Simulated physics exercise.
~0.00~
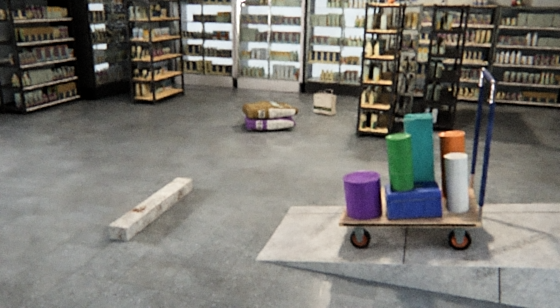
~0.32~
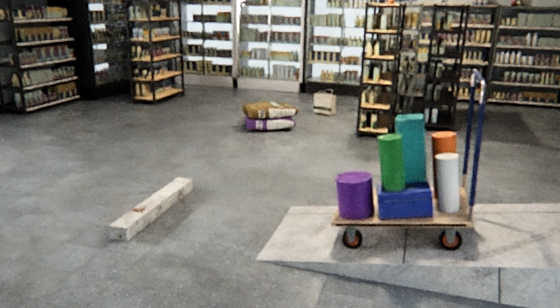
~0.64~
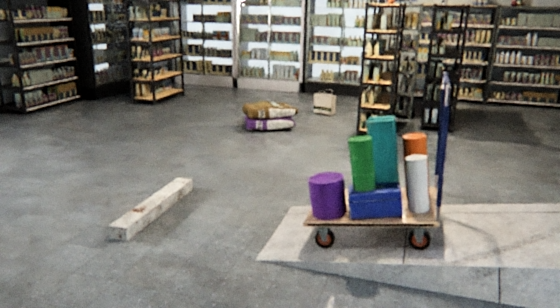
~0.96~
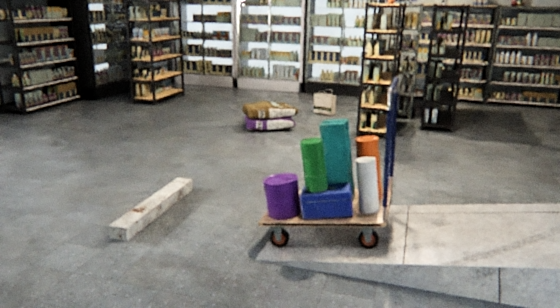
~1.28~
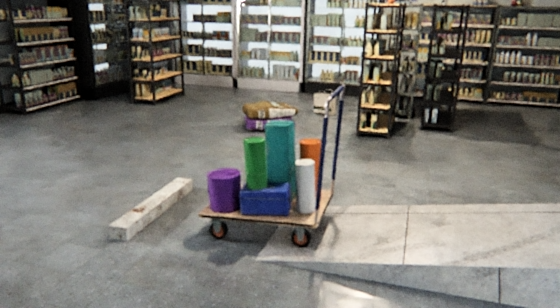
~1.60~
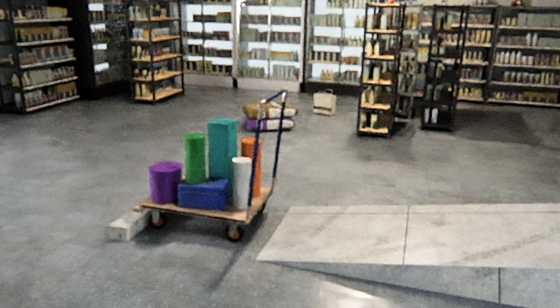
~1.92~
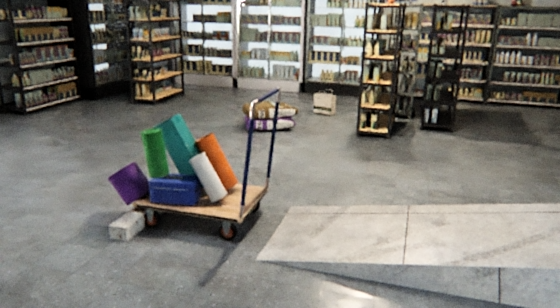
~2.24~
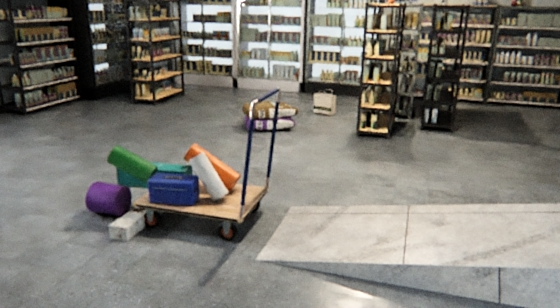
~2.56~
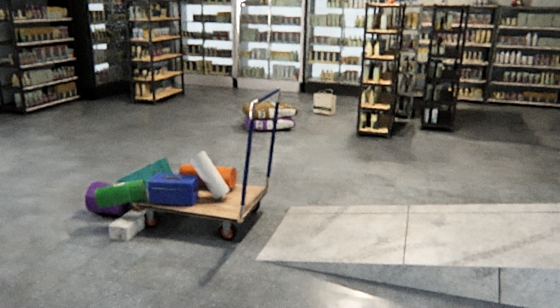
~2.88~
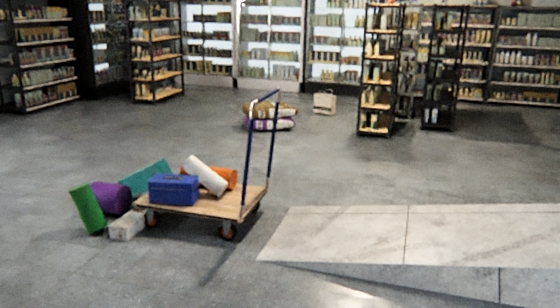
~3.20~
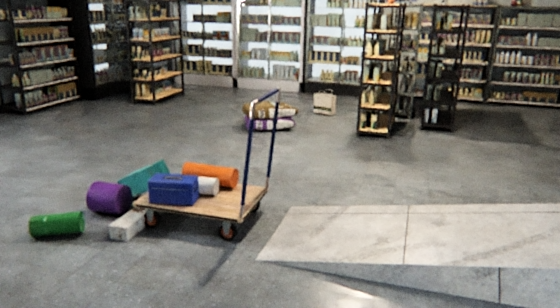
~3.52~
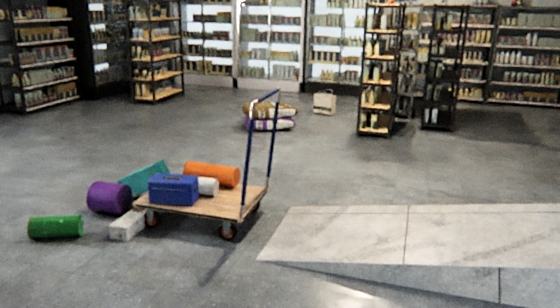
The footage shows a loaded trolley rolling left off a low ramp to a pale kerb block, where its cargo tips over. The purple, green and turquoise pieces end up on the floor, while the orange and white canisters lie beside the blue toolbox on the deck.
